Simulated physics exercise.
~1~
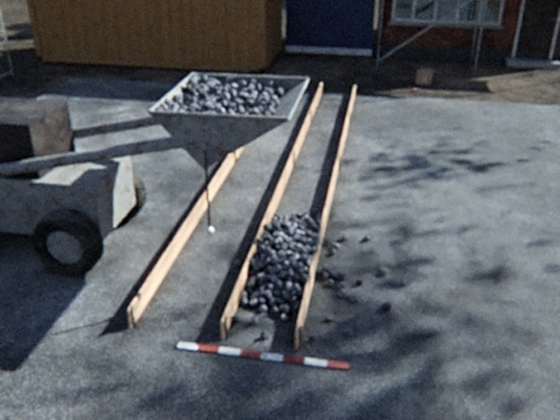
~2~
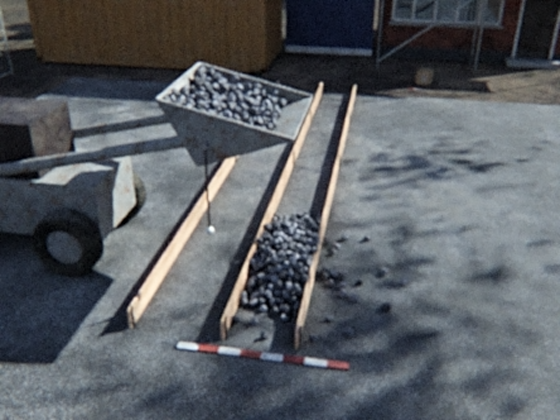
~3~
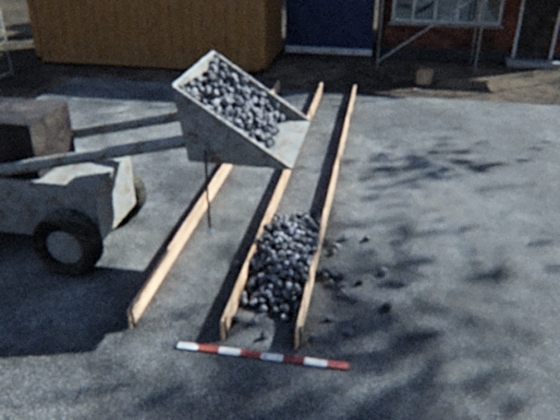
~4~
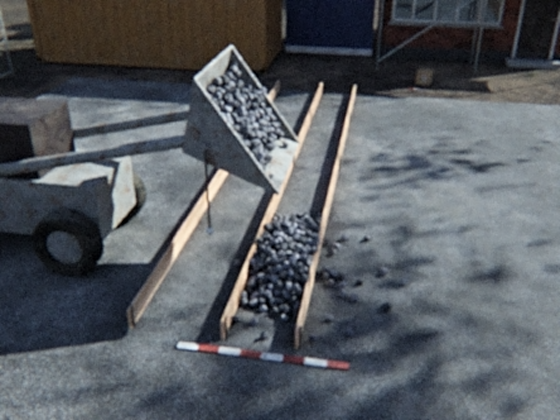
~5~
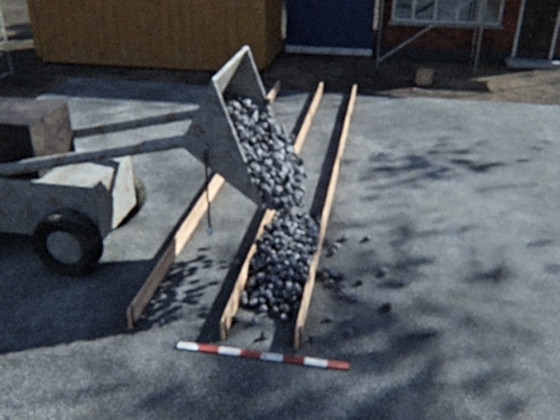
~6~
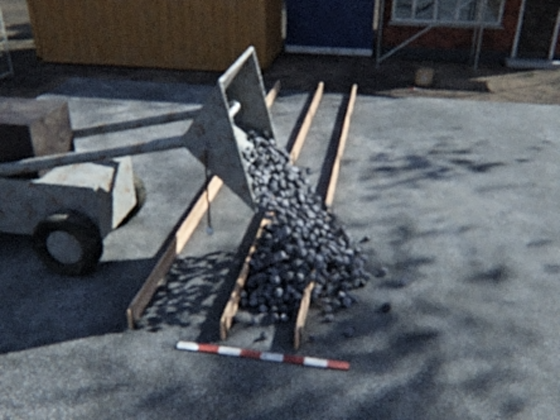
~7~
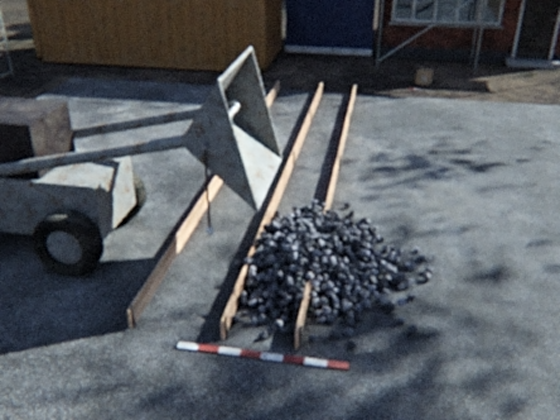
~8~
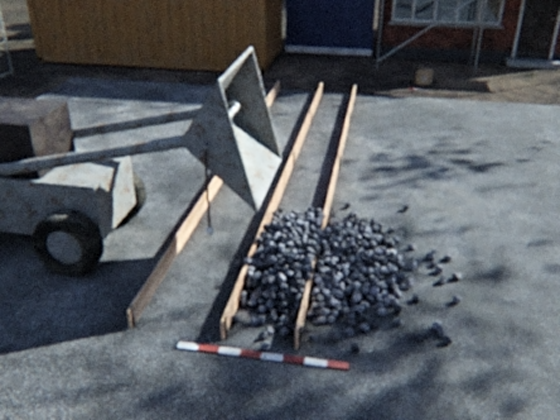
At the start, a loader at the left holds a bucket full of dark, angular stones above three long planks on grey ground, with an earlier heap lying between the middle and right planks. The bucket tips steadily forward to the right while its load stays mostly inside. As it grows steeper, the stones slide over the lip and pour down onto the old heap. The pile swells, buries part of the right plank and spills past it onto open ground. Finally the emptied bucket stays tilted, and the stones lie in a broad mound straddling that plank, with a few scattered farther right.
